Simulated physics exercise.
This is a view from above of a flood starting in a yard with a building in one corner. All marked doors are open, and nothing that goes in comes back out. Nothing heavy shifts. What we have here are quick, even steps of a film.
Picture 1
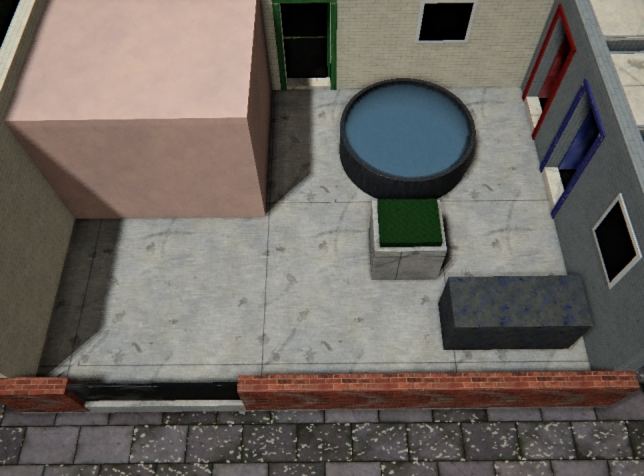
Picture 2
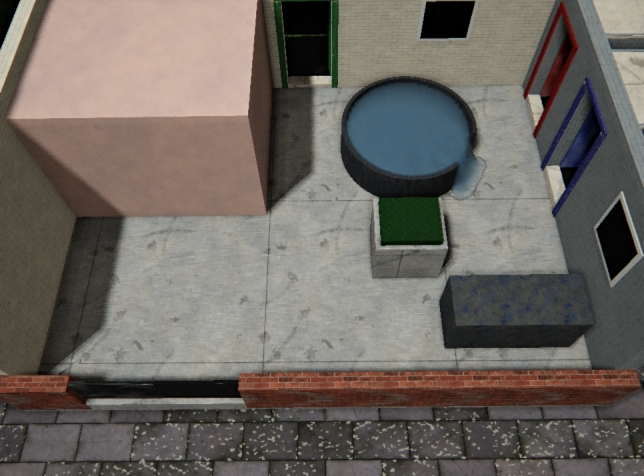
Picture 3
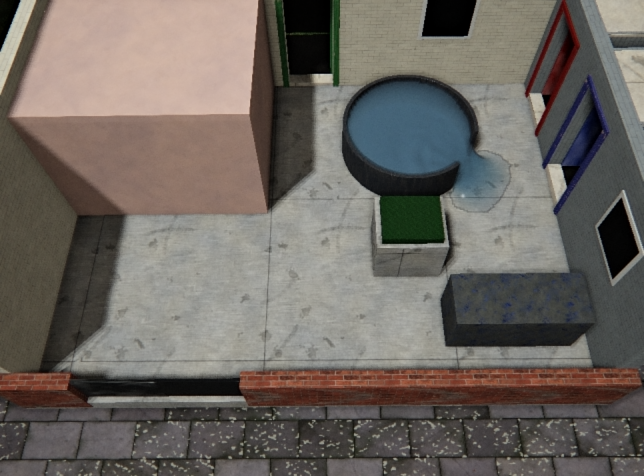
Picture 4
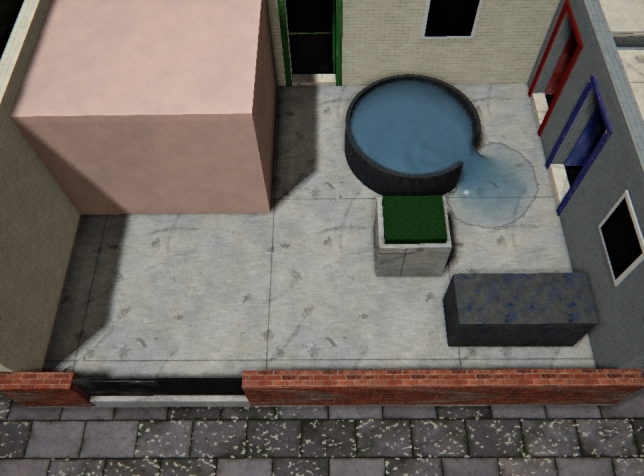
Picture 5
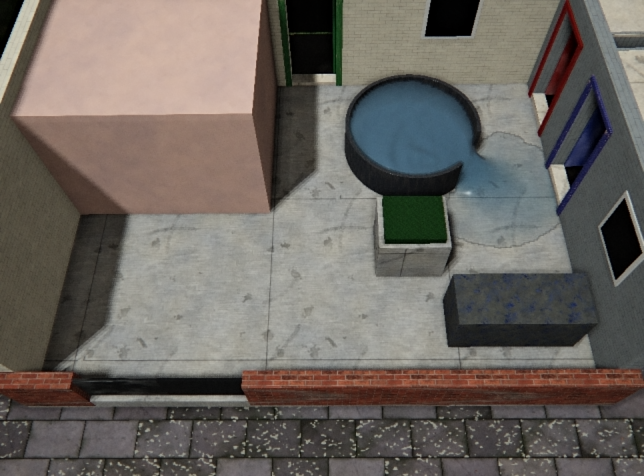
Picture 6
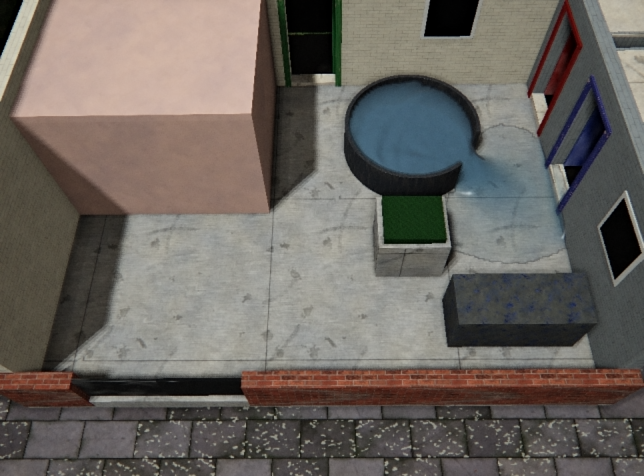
Water pouring from a gap in the right side of a round tank and spreading across a walled yard's pale paving.
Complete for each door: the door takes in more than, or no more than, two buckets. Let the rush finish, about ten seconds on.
Completed: The blue door takes in more than two buckets; the green door takes in no more than two buckets; the red door takes in no more than two buckets.
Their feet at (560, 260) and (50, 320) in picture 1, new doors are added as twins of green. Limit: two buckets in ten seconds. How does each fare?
Lab note - first crosses the line, second stays short of the line.
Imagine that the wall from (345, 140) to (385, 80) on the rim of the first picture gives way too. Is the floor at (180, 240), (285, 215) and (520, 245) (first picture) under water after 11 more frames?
First unwetted, second soaked, third unwetted.
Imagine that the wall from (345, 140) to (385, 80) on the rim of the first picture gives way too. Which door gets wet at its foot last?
The blue-painted one, I reckon.
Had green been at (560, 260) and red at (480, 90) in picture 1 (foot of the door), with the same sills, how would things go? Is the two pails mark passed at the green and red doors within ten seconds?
In short: Green door exceeds the limit; red door stays within it.
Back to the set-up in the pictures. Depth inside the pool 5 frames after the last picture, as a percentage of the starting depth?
About 76 per cent.
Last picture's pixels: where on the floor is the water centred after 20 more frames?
Roughly (451, 193) in the last picture.
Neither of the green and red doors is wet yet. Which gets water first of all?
It would be the door marked red.
A moment on, water covers 15 % of the floor; the blue door over two buckets in, the green door not reached, the red door wet at the sill, nothing in.
Next, water covers 20 % of the floor; the blue door far over two buckets in, the green door not reached, the red door wet at the sill, nothing in.
Then, water covers 40 % of the floor; the blue door far over two buckets in, the green door not reached, the red door wet at the sill, nothing in.
Later, water covers 70 % of the floor; the blue door far over two buckets in, the green door wet at the sill, nothing in, the red door wet at the sill, nothing in.
In the end, water covers 95 % of the floor; the blue door far over two buckets in, the green door wet at the sill, nothing in, the red door wet at the sill, nothing in.
